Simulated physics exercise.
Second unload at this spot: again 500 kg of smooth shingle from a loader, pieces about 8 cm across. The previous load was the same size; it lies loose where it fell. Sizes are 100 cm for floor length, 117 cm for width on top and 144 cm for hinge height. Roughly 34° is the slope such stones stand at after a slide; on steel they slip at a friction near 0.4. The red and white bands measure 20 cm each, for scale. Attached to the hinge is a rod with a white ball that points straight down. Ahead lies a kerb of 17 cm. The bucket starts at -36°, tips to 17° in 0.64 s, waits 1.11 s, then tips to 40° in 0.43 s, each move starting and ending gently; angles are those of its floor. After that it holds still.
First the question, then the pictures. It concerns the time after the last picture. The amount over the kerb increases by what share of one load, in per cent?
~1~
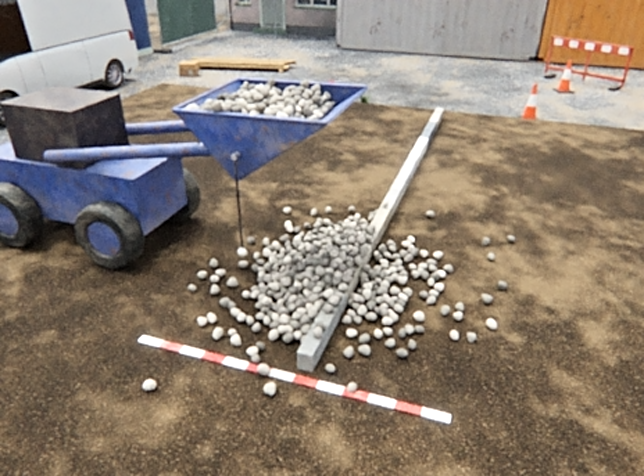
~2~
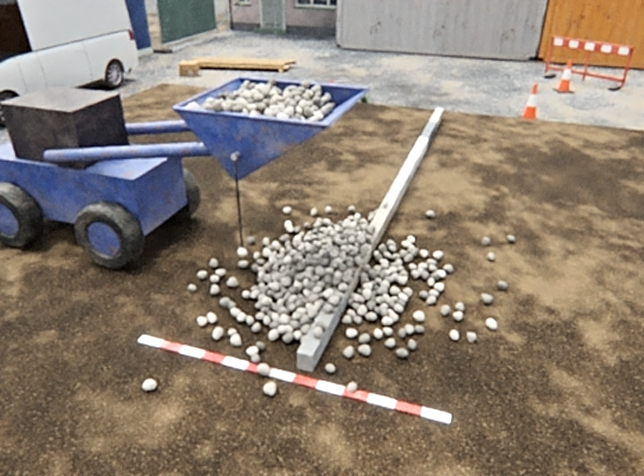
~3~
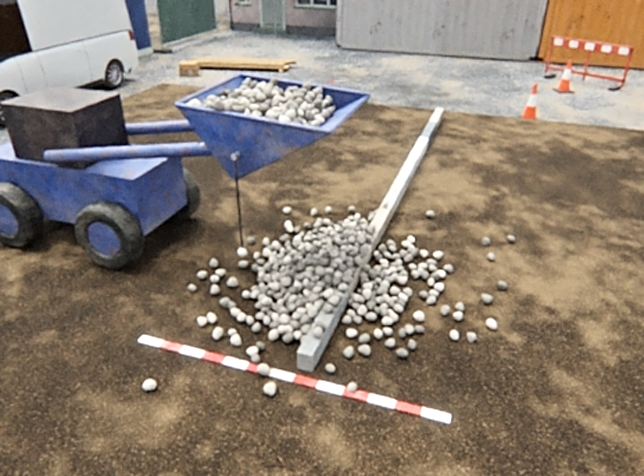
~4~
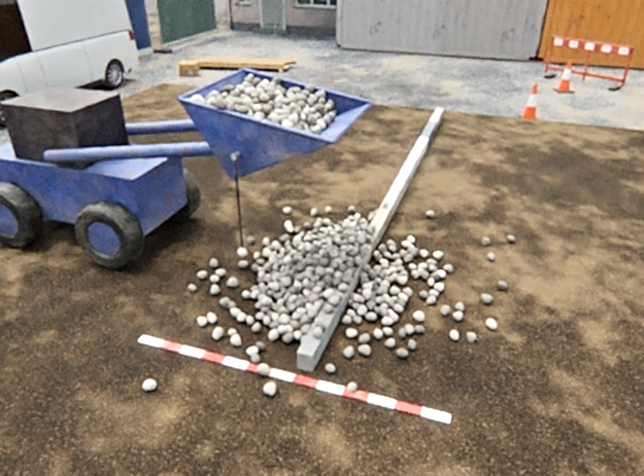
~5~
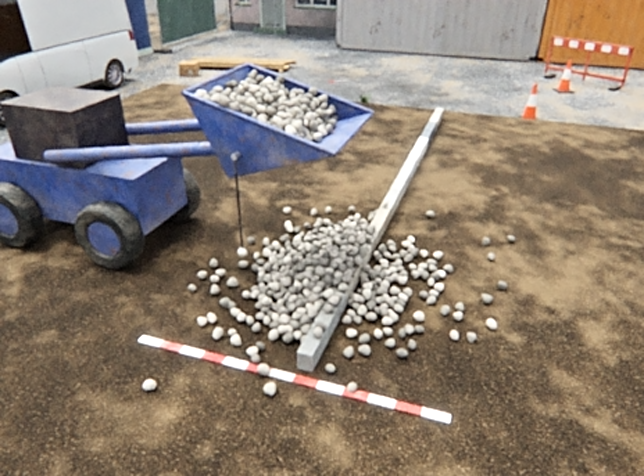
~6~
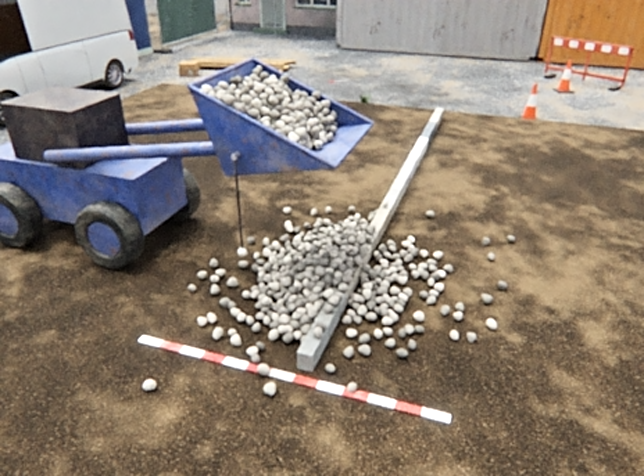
By about 91 per cent of a load.
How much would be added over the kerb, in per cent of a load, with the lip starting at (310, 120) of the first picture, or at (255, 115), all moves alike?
Near 80 in a hundred, then near 20 in a hundred.
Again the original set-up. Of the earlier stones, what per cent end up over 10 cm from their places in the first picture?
Around 10 in a hundred.
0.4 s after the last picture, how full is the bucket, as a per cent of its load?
About 100 percent is still in there.
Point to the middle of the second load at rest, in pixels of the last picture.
Near (397, 282).
Then, 0.2 s after the last picture the floor is at 9°; in per cent of one load, 100 in the bucket, 80 on this side of the kerb, 20 over the kerb; the foremost stones are at (488, 284).
Then, 0.4 s after the last picture the floor is at 17°; in per cent of one load, 99 in the bucket, 81 on this side of the kerb, 20 over the kerb; the foremost stones are at (488, 284).
Then, 2.3 s after the last picture the floor is at 40°; in per cent of one load, 0 in the bucket, 91 on this side of the kerb, 109 over the kerb; the foremost stones are at (584, 319).
Then, 5.1 s after the last picture the floor is at 40°; in per cent of one load, 0 in the bucket, 89 on this side of the kerb, 111 over the kerb; the foremost stones are at (585, 320). Net gain over the kerb, 91.
